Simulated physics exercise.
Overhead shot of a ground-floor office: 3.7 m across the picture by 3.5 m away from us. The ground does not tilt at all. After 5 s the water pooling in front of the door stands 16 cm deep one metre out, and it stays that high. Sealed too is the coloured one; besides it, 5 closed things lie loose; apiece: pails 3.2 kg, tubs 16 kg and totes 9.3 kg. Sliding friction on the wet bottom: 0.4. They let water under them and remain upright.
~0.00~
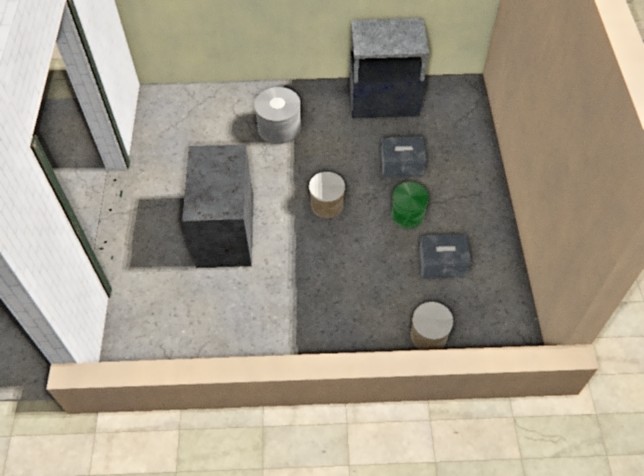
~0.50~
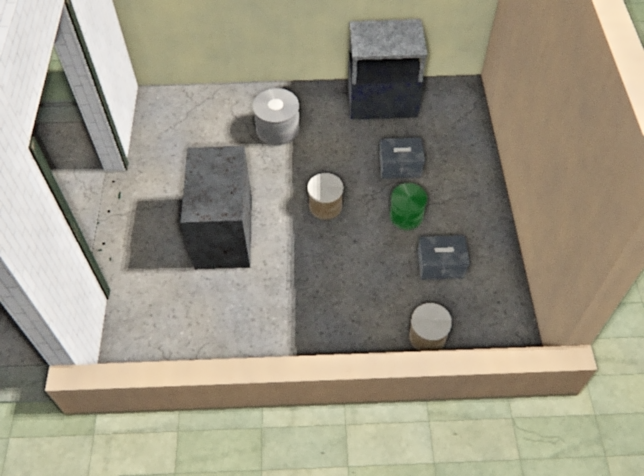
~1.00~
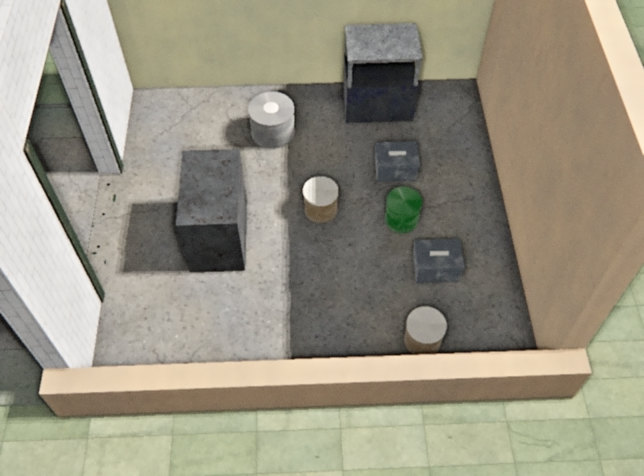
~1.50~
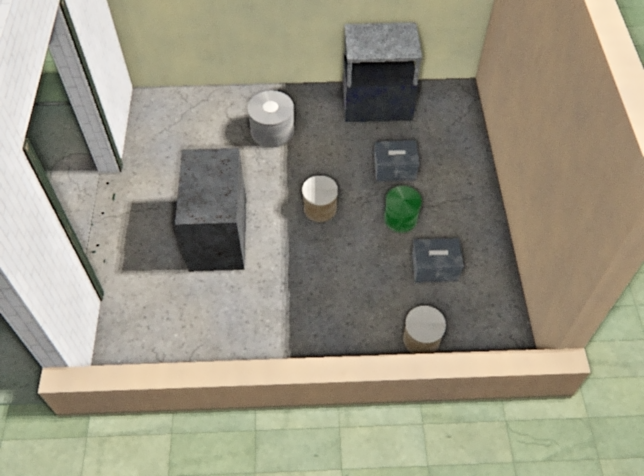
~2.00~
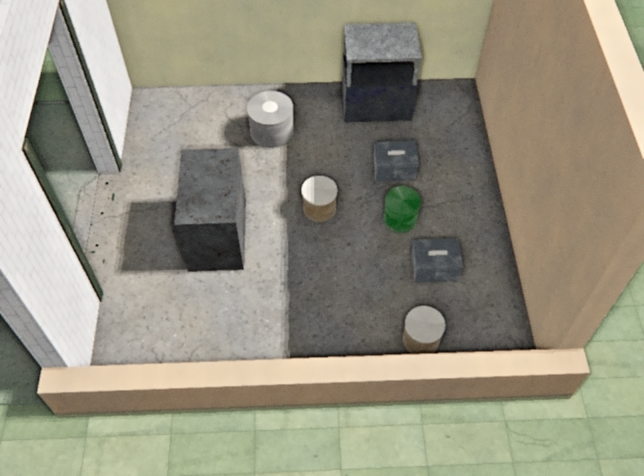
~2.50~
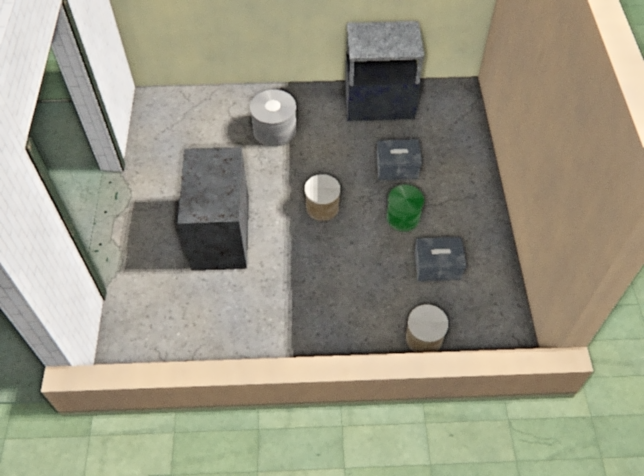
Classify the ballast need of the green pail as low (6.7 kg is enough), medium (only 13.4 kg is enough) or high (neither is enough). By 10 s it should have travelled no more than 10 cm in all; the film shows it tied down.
Low.
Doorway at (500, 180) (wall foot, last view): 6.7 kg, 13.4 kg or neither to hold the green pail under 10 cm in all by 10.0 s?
With that change, the big one is needed.
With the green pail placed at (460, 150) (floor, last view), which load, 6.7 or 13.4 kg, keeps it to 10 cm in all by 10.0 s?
The answer: Either weight will do.
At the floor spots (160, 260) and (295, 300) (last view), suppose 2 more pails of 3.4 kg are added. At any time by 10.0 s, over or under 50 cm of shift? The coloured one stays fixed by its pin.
The first comes out above the threshold, the second below the threshold.
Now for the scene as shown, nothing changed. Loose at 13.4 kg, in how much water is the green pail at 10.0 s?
Close to 4 cm deep.
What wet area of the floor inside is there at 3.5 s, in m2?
The covered patch comes to about 1.0 m2.
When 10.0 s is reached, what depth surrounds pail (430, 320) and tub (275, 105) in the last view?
I'd put it at 7 cm and 7 cm respectively.
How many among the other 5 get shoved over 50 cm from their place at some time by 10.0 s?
Tally: 1.
After 3.5 s the green pail would be 0 cm from its start with 6.7 kg and 0 cm from its start with 13.4 kg; 0 cm of water round it then.
After 4.5 s the green pail would be 0 cm from its start with 6.7 kg and 0 cm from its start with 13.4 kg; 0 cm of water round it then.
After 7.0 s the green pail would be 0 cm from its start with 6.7 kg and 0 cm from its start with 13.4 kg; 1 cm of water round it then.
After 10.0 s the green pail would be 0 cm from its start with 6.7 kg and 0 cm from its start with 13.4 kg; 4 cm of water round it then.
